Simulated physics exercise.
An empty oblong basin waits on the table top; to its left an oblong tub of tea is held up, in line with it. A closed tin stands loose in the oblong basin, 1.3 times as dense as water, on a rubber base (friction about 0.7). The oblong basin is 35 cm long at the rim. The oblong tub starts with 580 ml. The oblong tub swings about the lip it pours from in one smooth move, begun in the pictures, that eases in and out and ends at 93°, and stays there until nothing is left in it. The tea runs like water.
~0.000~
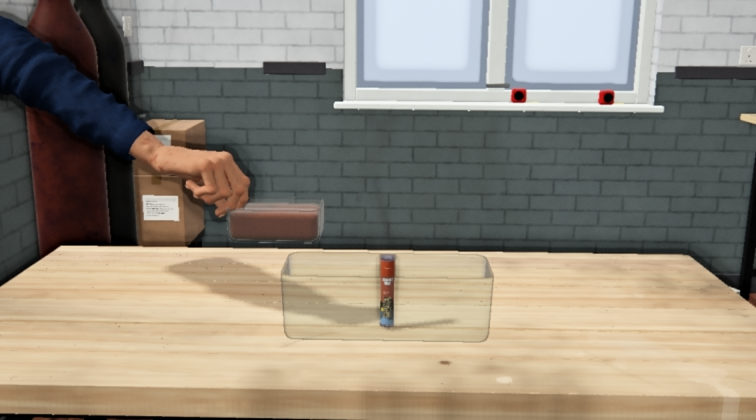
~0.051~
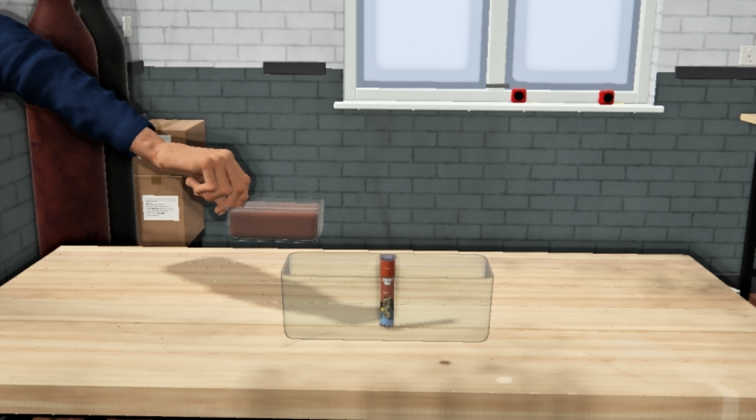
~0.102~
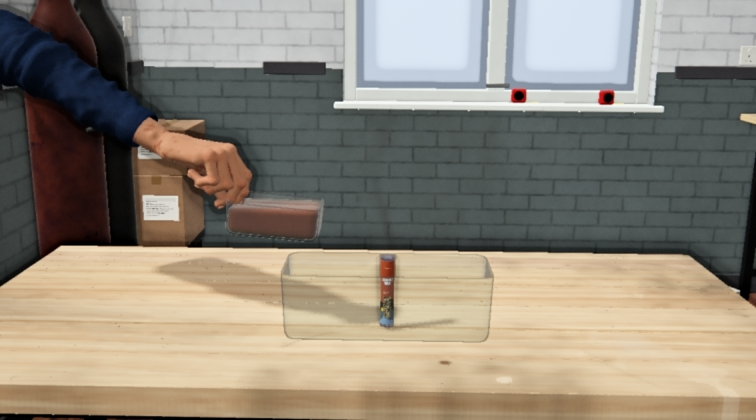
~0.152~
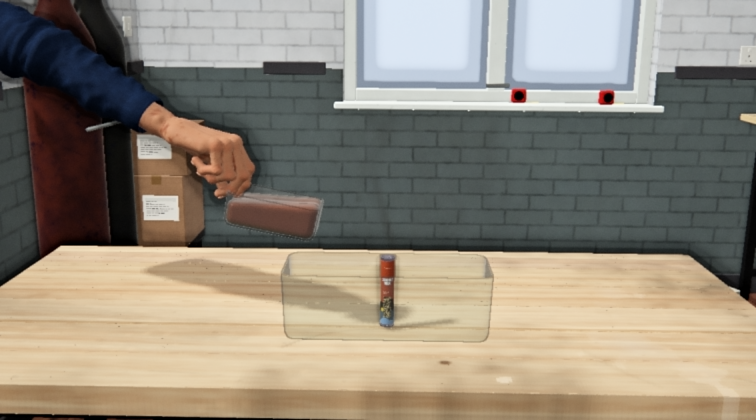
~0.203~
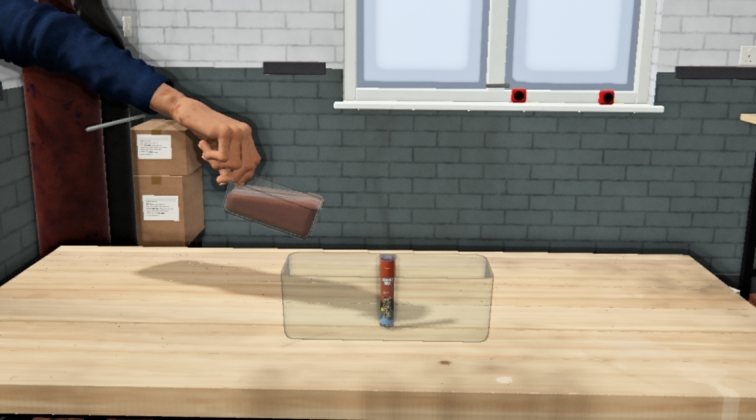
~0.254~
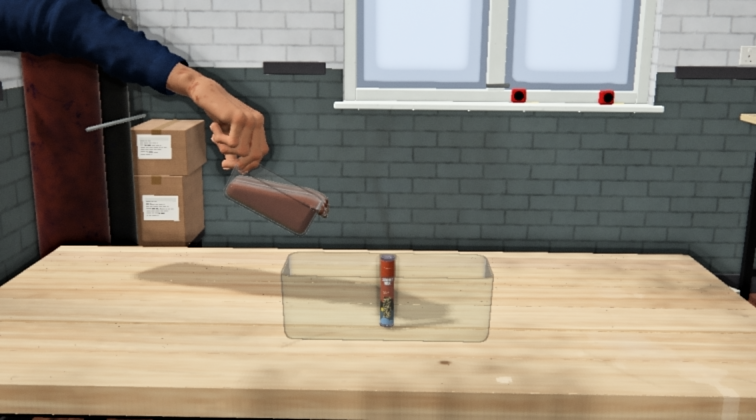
A hand reaching in from the left, in a dark blue sleeve, holds a clear oblong tub of reddish-brown tea above a pale wooden table, seen from a fixed, level view facing a grey-and-white brick wall. A clear, empty oblong basin sits below with a slim red and blue tin upright inside, cardboard boxes behind. Nearly still at first, the tub smoothly tilts rightward, and a little tea reaches over its right lip.
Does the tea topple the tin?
It falls.
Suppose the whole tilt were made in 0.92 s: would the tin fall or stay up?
Then it topples.
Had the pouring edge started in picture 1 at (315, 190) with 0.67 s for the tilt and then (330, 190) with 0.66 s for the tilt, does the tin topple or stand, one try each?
First it topples; then it remains upright.
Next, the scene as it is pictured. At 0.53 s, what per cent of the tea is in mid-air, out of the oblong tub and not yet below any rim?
Some 58 per cent.
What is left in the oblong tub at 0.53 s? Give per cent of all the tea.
Some 20 per cent.
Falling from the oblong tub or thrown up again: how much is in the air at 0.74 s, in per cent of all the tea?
About 5 per cent.
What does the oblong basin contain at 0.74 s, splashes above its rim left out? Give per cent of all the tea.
Some 86 per cent.
Then, 0.53 s in, the tilt is 83° and 21 per cent is still to pour; the tin stands where it began.
Then, 0.74 s in, the tilt is 93° and 3 per cent is still to pour; the tin leans 32°.
Then, 0.95 s in, the tilt is 93° and 2 per cent is still to pour; the tin lies on its side.
Then, 1.18 s in, the tilt is 93° and 1 per cent is still to pour; the tin lies on its side.
Finally, the tin lies on its side.
